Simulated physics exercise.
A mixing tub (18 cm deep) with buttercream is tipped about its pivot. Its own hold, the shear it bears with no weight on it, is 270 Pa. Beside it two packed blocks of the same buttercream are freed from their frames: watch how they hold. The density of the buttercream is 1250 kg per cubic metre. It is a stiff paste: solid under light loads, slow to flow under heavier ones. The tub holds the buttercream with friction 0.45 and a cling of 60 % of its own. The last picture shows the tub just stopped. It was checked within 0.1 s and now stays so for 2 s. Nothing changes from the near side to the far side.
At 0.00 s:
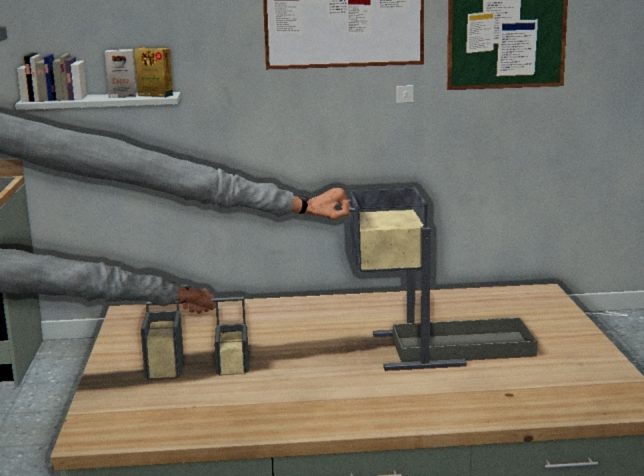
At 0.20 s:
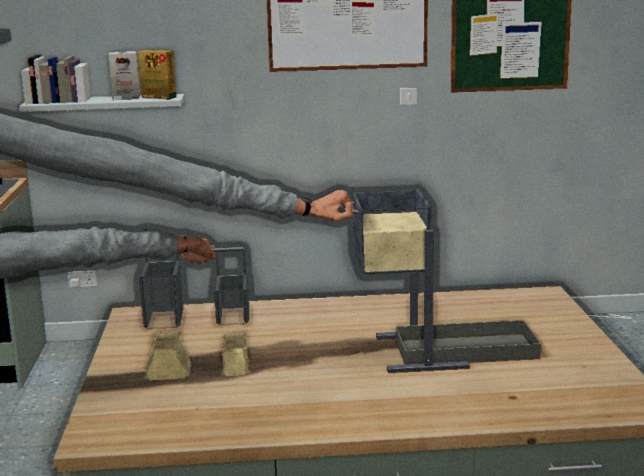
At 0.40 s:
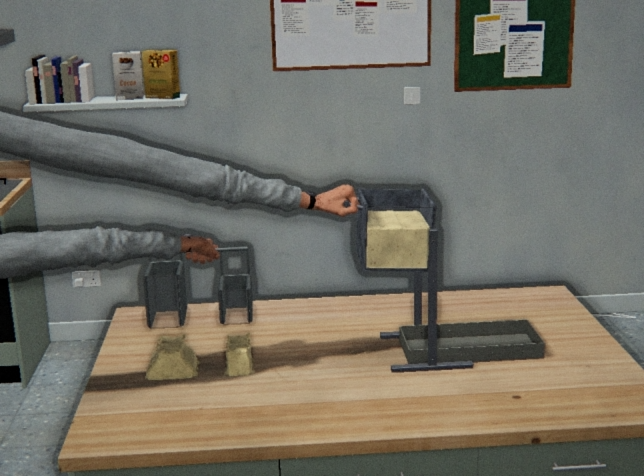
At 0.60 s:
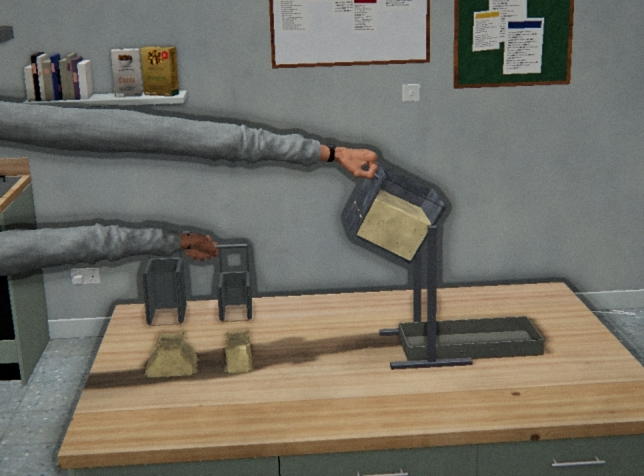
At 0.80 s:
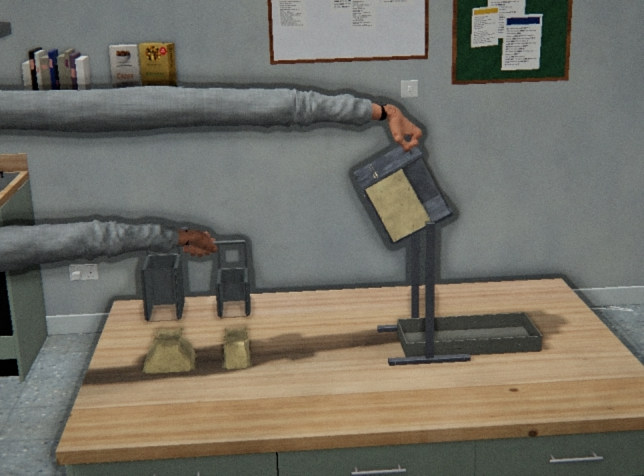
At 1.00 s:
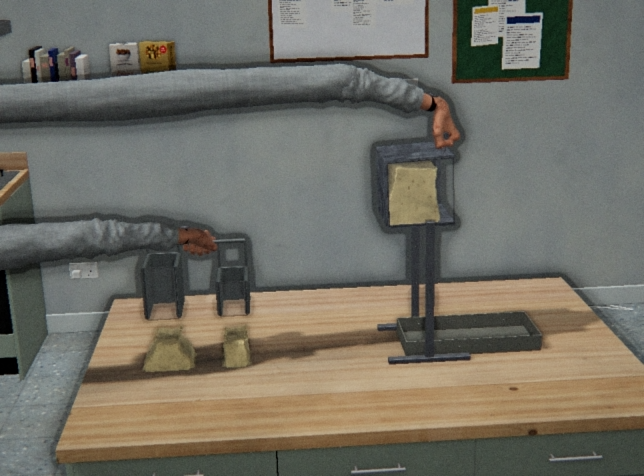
A hand lifts two small molds off pale blocks on the wooden table, and the blocks sag slightly, widening at the base, the left one more. Then another hand turns a raised tub of the same pale material clockwise on its stand, up onto its side, with the material still inside.
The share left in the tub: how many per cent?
Close to 58 per cent.
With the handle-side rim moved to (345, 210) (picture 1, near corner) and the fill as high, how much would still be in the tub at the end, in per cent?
Then about 45 %.
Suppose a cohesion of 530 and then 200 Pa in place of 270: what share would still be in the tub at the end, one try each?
In turn about 100 %, 50 %.
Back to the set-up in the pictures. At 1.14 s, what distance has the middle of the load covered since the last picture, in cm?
Some 5 cm.
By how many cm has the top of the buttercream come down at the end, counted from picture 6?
About 9 cm.
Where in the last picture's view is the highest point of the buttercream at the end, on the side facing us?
At about (405, 198).
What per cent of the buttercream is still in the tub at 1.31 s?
Near 65 %.
By 1.14 s, the tub is at 88 degrees and holds 94 %.
By 1.31 s, the tub is at 88 degrees and holds 65 %.
By 1.48 s, the tub is at 88 degrees and holds 58 %.
By 1.65 s, the tub is at 88 degrees and holds 58 %.
By 3.00 s, at the end, the tub is at 88 degrees and holds 58 %.
